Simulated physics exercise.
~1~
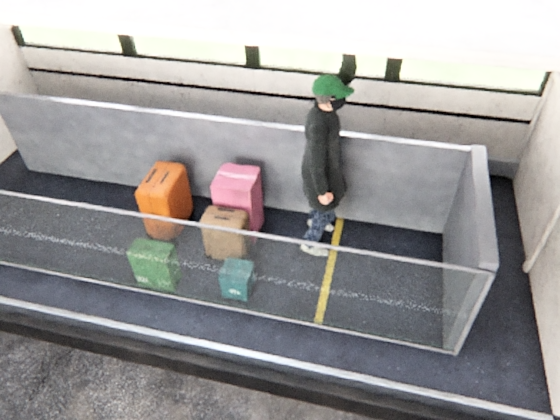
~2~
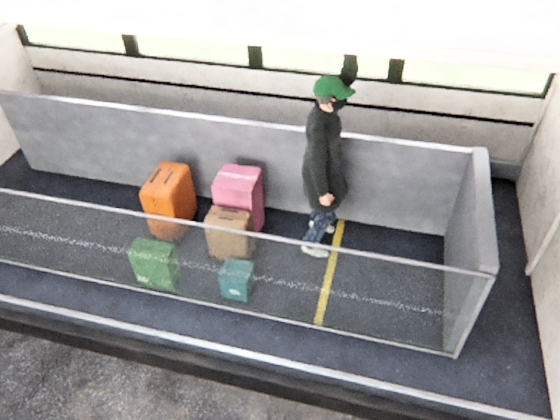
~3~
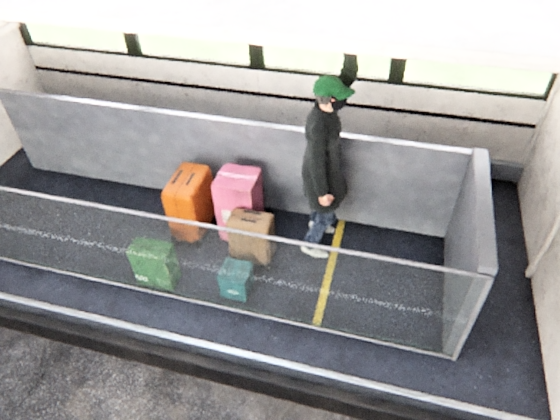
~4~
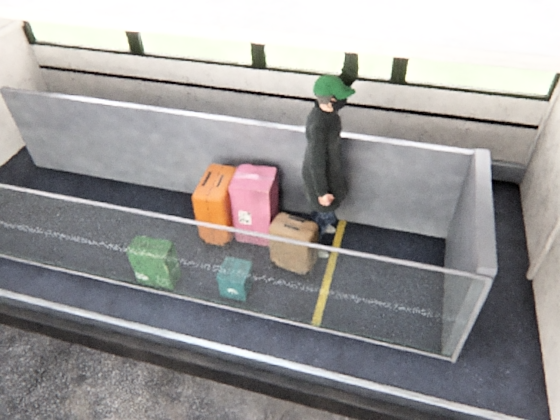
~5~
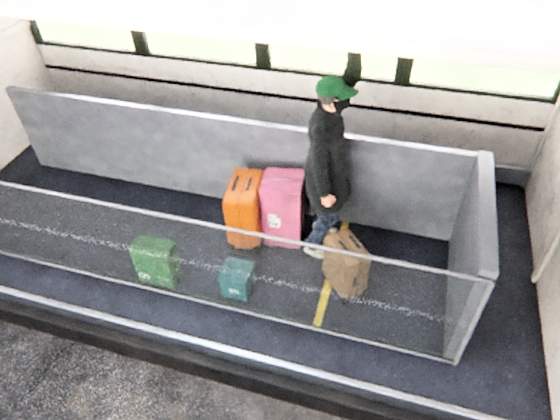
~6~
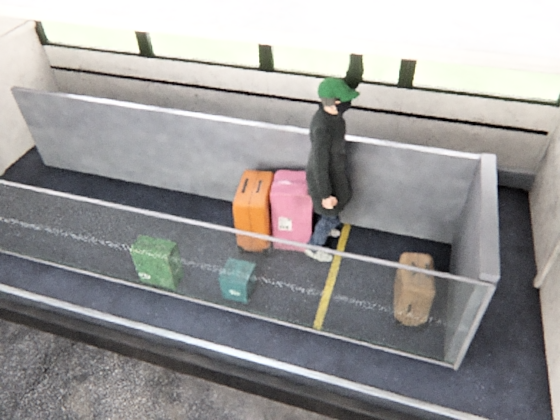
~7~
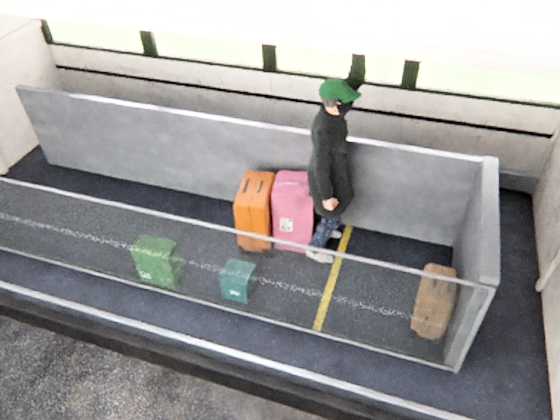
A passenger stands still as three cases slide right and the brown one crosses the yellow line.
